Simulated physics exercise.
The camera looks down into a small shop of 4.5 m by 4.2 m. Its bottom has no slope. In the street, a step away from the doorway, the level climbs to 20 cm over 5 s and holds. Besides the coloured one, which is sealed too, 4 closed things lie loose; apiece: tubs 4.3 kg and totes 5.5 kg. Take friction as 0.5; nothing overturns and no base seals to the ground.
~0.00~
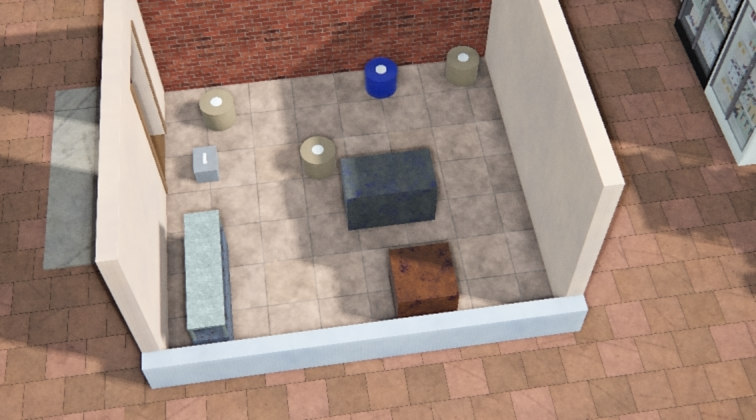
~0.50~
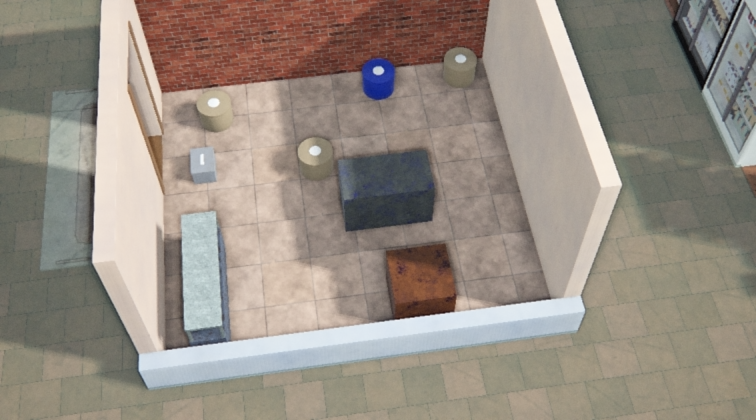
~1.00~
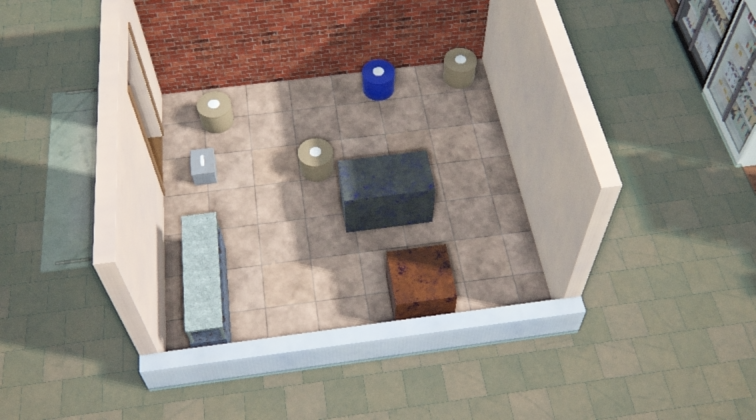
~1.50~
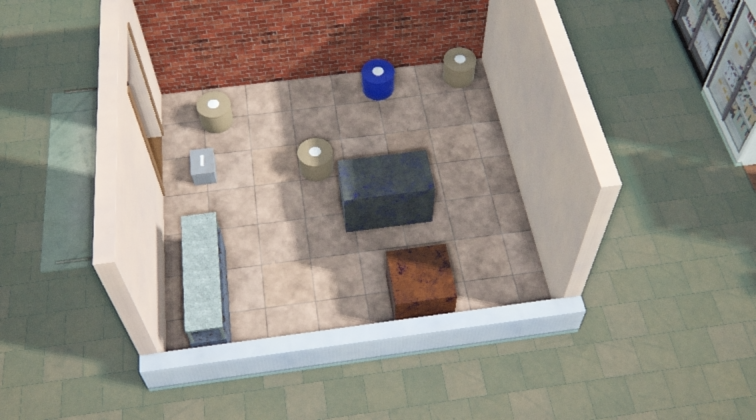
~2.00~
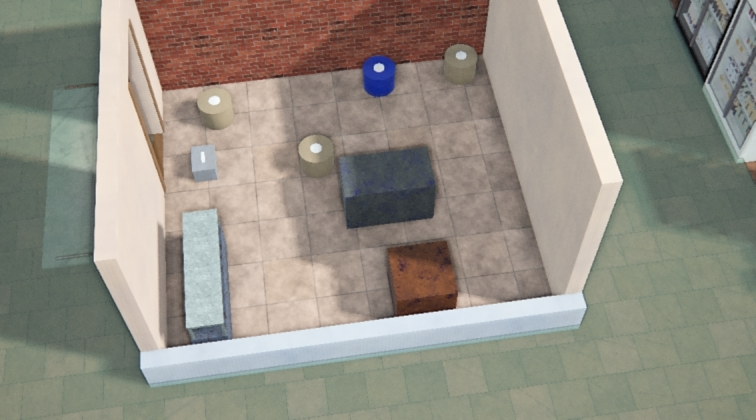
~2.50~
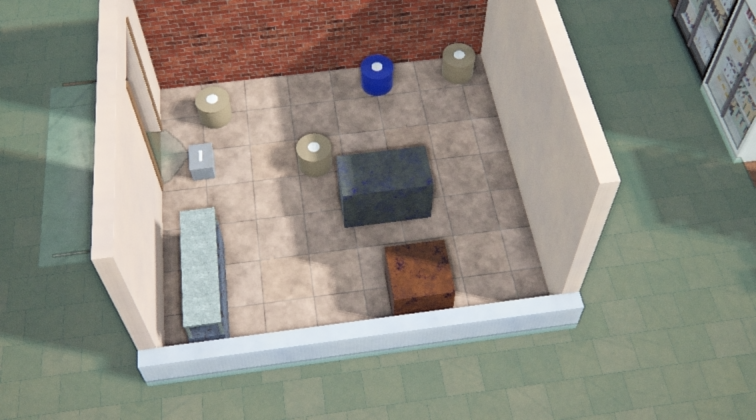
Water spread over the street paving outside a small brick-backed shop, turning it green, and then a little came in at the left doorway, while the blue tub and everything else inside stayed put.
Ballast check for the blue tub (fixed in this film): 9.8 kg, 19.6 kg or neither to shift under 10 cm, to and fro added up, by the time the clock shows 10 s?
I expect that only the higher weight holds it.
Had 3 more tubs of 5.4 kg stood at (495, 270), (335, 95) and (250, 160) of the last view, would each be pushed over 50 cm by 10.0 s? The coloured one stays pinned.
In turn: Under, past it, past it.
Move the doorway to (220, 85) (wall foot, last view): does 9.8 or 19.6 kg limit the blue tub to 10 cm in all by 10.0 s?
Then the lower weight is enough.
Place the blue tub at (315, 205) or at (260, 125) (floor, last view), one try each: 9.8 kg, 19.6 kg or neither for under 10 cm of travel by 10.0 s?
In turn: The smaller is enough; it takes the larger.
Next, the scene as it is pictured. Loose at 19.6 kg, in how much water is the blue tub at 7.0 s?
Roughly 6 cm.
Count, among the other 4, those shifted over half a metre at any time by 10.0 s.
That makes 4.
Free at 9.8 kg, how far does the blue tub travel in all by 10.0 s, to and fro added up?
About 100 cm.
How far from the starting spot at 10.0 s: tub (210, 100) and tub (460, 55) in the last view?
In turn: 350 cm, 60 cm.
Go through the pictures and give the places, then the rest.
In the first picture, the blue tub at (381, 70) rests on the ground; 0.0 m2 under water; 0 of 5 have shifted.
In the second picture, the blue tub at (378, 71) rests on the ground; water covers 0.0 m2; 0 of 5 have shifted.
In the third picture, the blue tub at (378, 72), on the bottom; water covers 0.0 m2; 0 of 5 have shifted.
In the fourth picture, the blue tub at (378, 71), on the bottom; water covers 0.0 m2; 0 of 5 have shifted.
In the fifth picture, the blue tub at (379, 68) rests on the ground; water covers 0.0 m2; 0 of 5 have shifted.
In the sixth picture, the blue tub at (377, 67), on the bottom; 0.2 m2 under water; 0 of 5 have shifted.
After 3.5 s the blue tub would be 0 cm from its start with 9.8 kg and 0 cm from its start with 19.6 kg; 0 cm of water round it then.
After 4.5 s the blue tub would be 0 cm from its start with 9.8 kg and 0 cm from its start with 19.6 kg; 0 cm of water round it then.
After 7.0 s the blue tub would be 33 cm from its start with 9.8 kg and 0 cm from its start with 19.6 kg; 6 cm of water round it then.
After 10.0 s the blue tub would be 91 cm from its start with 9.8 kg and 0 cm from its start with 19.6 kg; 7 cm of water round it then.
